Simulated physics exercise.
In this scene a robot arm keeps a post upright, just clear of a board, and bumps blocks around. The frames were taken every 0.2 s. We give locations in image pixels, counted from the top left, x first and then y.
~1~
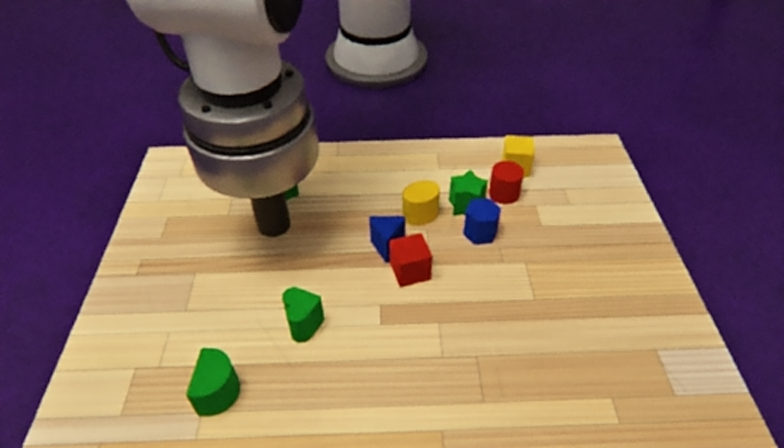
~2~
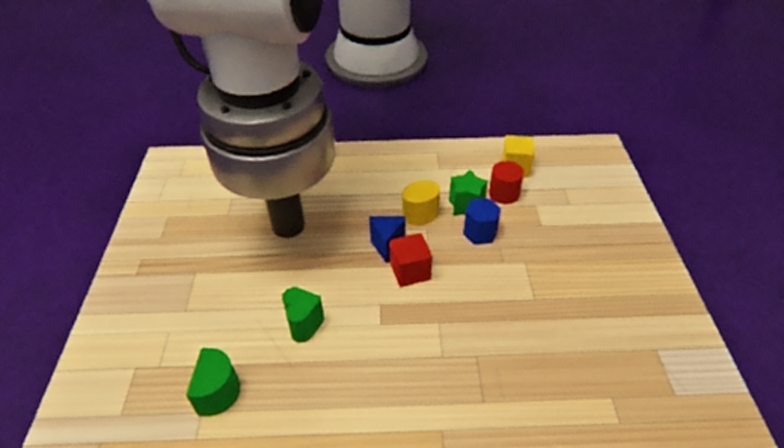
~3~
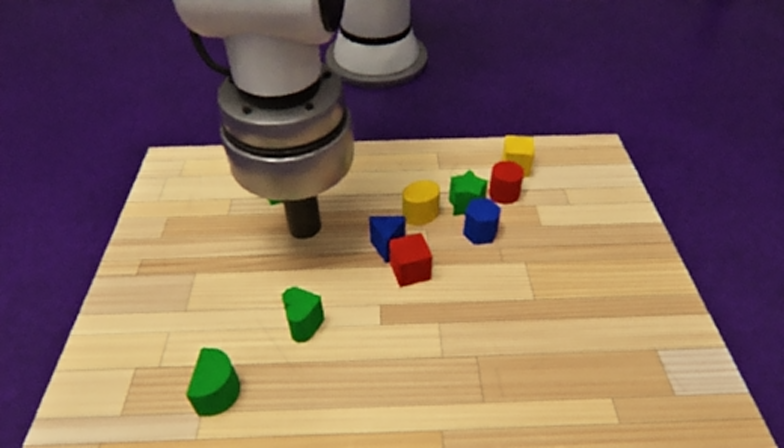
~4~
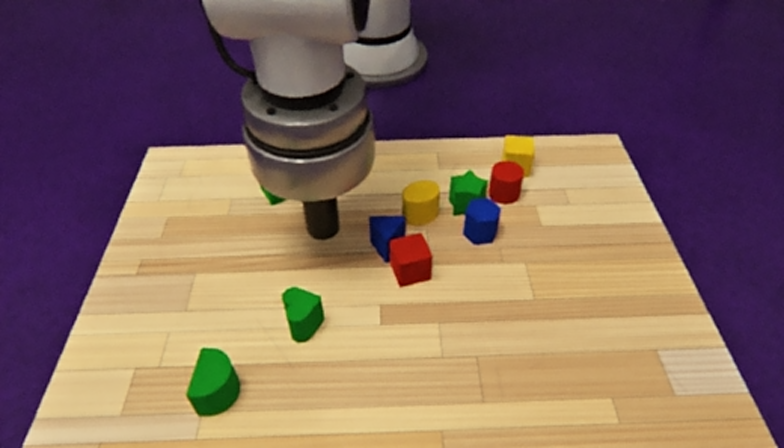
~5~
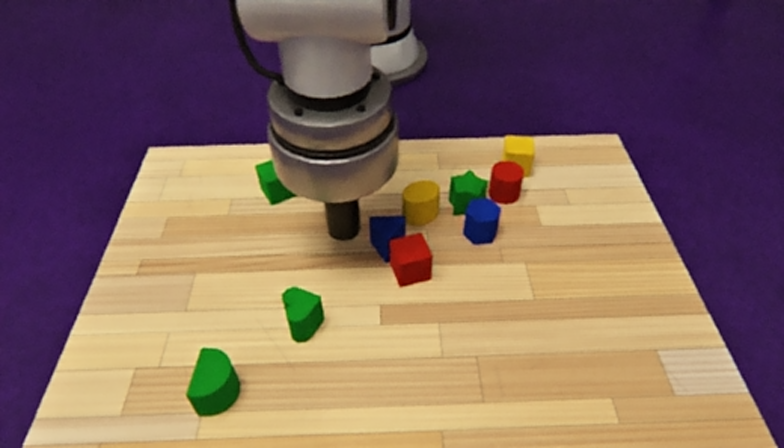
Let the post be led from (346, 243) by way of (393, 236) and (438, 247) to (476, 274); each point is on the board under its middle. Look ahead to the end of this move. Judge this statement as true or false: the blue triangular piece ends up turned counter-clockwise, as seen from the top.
The claim does not hold.
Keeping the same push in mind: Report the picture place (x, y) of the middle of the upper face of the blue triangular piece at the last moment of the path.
Its top middle is near (505, 266).
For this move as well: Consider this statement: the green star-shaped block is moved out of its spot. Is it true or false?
False
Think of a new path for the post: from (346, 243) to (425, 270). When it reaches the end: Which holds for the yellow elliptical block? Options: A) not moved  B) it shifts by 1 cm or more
My answer is option A.
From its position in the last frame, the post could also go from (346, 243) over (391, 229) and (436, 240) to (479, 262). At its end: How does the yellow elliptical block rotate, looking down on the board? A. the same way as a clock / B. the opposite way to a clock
It's B.
What follows on the original path. One third of the way, post (394, 222); blue triangular piece (417, 224), turned 65° clockwise.
Two thirds of the way, post (440, 234); blue triangular piece (462, 240), turned 85° clockwise.
At the end, post (478, 261); blue triangular piece (505, 266), turned 70° clockwise; yellow elliptical block in place; green star-shaped block in place.
